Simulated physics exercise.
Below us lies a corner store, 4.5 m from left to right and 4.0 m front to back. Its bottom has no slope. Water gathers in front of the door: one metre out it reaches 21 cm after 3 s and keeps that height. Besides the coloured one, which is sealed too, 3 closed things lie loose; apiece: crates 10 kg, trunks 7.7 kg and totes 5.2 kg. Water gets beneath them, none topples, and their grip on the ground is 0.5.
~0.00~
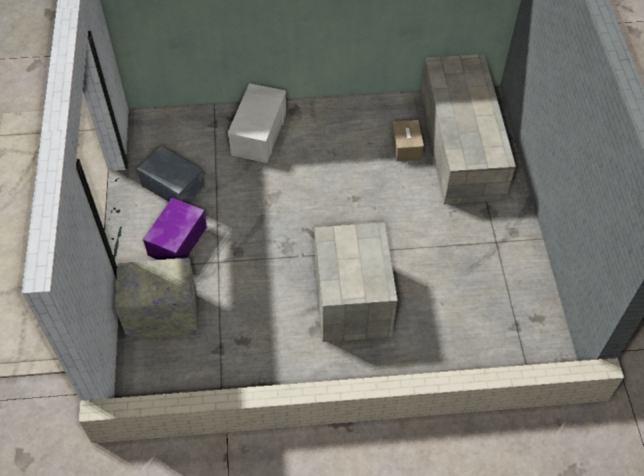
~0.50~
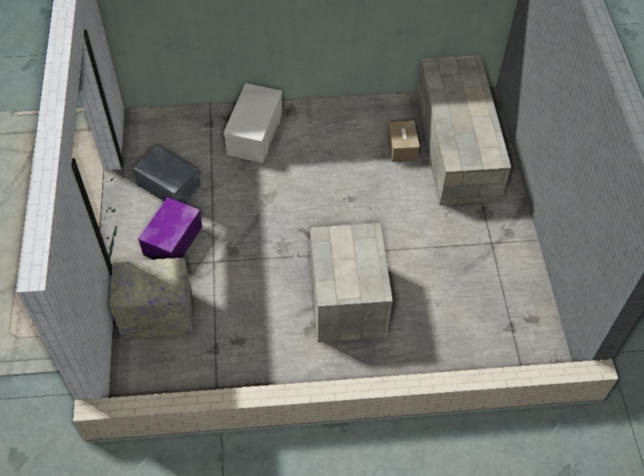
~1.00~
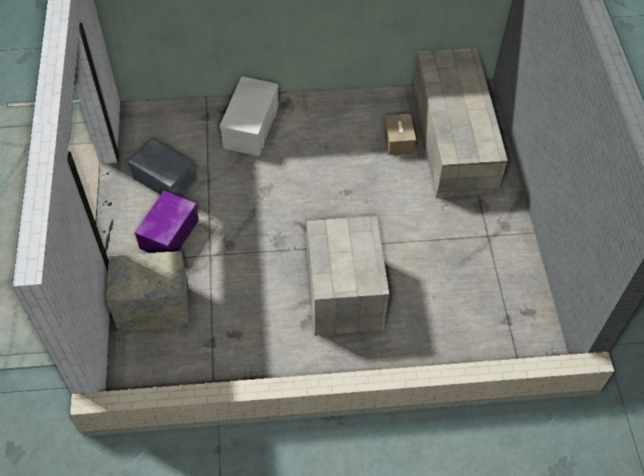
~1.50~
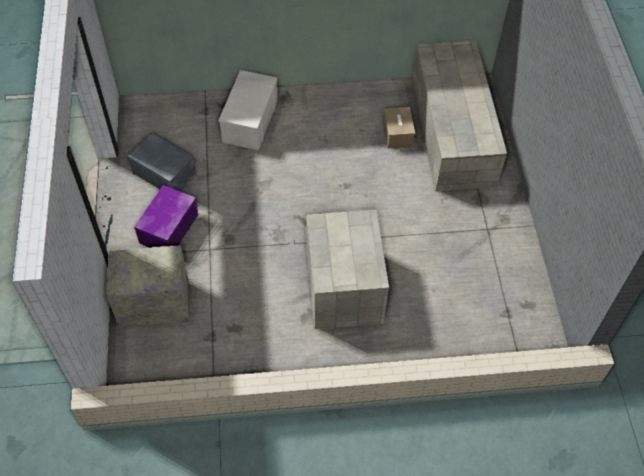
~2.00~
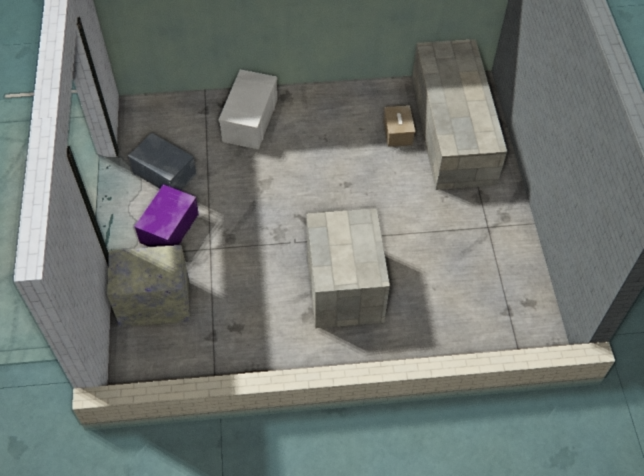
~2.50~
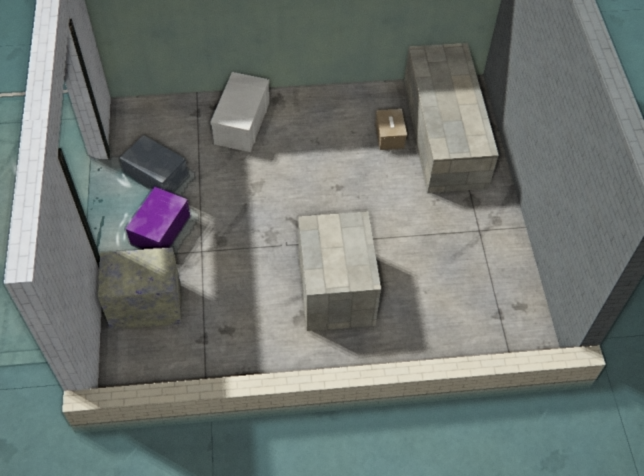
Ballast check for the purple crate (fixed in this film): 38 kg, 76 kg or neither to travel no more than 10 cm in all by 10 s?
I expect that only the higher weight holds it.
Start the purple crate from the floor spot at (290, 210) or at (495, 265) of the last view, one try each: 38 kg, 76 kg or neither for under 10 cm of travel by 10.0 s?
In that order: Either load holds; the smaller is enough.
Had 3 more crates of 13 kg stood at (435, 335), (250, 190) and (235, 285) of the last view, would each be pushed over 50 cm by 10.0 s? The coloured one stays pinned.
In that order: Short of it, over, less.
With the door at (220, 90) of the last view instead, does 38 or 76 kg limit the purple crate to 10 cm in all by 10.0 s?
In that case the smaller load will do.
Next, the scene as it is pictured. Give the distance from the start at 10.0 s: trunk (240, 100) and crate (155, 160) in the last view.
In turn: 350 cm, 200 cm.
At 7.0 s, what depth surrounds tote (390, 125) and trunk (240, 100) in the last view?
Roughly 12 and 14 cm.
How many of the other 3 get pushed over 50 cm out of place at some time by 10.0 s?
I count 3.
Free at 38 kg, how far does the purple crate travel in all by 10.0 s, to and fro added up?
Some 80 cm in all.
After 3.5 s the purple crate would be 13 cm from its start with 38 kg and 0 cm from its start with 76 kg; 8 cm of water round it then.
After 4.5 s the purple crate would be 51 cm from its start with 38 kg and 0 cm from its start with 76 kg; 9 cm of water round it then.
After 7.0 s the purple crate would be 70 cm from its start with 38 kg and 0 cm from its start with 76 kg; 9 cm of water round it then.
After 10.0 s the purple crate would be 74 cm from its start with 38 kg and 0 cm from its start with 76 kg; 10 cm of water round it then.
